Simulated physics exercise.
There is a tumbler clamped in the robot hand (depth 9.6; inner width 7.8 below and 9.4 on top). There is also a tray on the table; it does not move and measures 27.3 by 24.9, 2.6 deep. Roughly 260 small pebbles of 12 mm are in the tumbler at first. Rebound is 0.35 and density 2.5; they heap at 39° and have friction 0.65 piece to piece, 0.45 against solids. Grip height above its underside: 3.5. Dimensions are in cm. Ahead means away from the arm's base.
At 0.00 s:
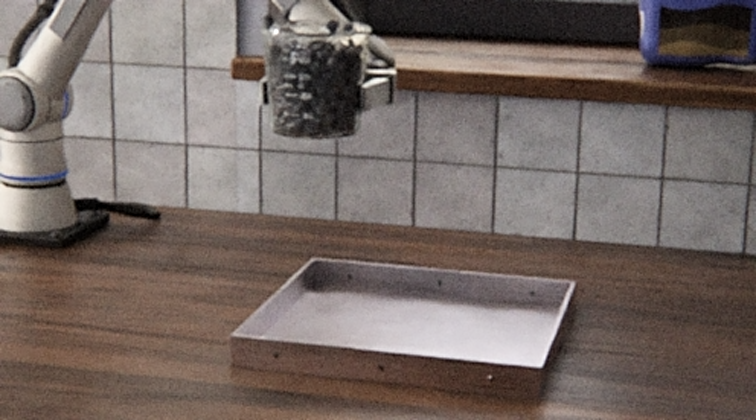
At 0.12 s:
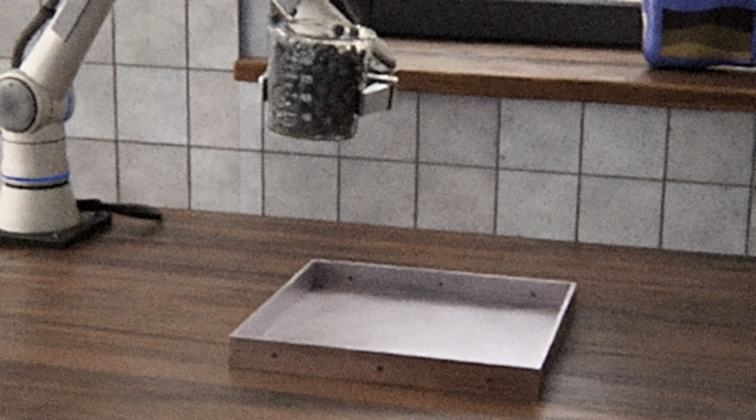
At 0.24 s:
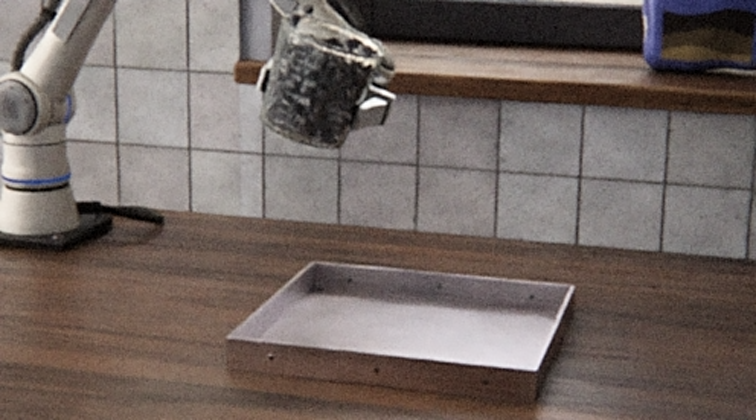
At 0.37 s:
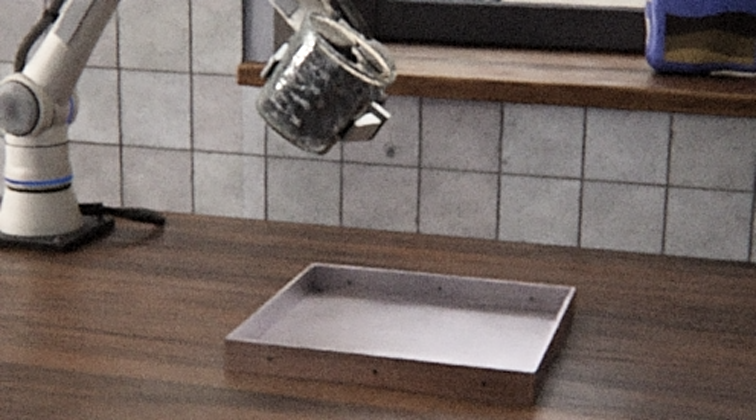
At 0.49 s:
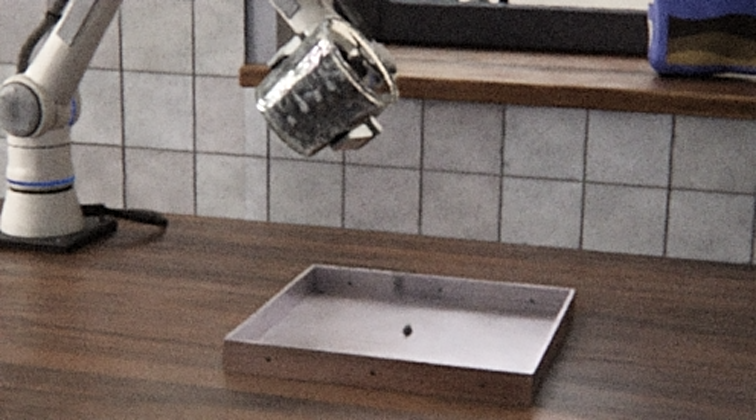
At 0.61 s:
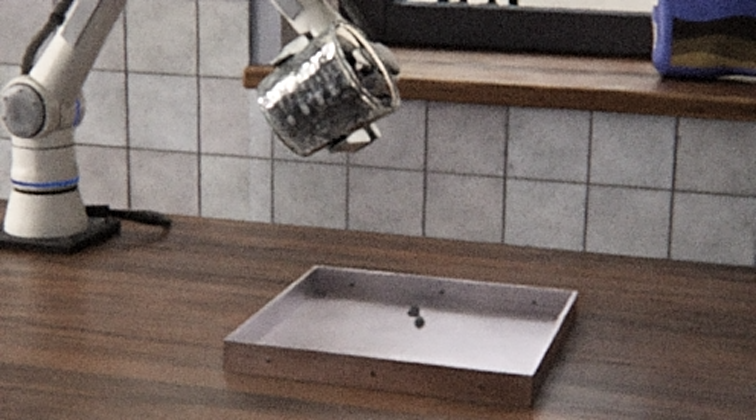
A clear tumbler of dark pebbles tilting forward in a robot hand above a shallow tray, a couple of pebbles dropping in.
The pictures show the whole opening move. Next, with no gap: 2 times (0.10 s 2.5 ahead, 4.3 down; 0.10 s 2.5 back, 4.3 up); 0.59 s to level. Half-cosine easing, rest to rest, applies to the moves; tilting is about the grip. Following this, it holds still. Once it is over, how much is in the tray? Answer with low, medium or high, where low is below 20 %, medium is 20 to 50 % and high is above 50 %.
Low.
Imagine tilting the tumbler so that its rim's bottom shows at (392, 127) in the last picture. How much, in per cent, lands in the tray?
The share is about 15 percent.
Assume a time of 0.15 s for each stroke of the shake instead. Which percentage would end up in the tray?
Estimate for that case: 0 %.
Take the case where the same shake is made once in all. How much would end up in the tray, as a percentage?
It would be near 5 per cent.
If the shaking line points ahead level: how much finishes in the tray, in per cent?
I'd reckon around 30 per cent.
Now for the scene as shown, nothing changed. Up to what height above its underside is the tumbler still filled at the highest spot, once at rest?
Height at rest: About 10.0 centimetres.
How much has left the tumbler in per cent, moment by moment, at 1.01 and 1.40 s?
Estimates in order: Close to 5, close to 5.
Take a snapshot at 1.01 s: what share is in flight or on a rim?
My guess is some 2 in a hundred.
By 1.01 s, tilted 55° forward, highest piece 27 above the table; 245 in the tumbler, 7 in the tray, 6 in flight or on a rim.
By 1.40 s, tilted 14° forward, highest piece 28 above the table; 241 in the tumbler, 16 in the tray, 1 on the table or floor.
By 1.80 s, level, highest piece 29 above the table; 241 in the tumbler, 16 in the tray, 1 on the table or floor.
By 2.85 s, level, highest piece 29 above the table; 241 in the tumbler, 16 in the tray, 1 on the table or floor.
Final count, 241 in the tumbler, 16 in the tray, 1 on the table or floor. That is 6 % in the tray.
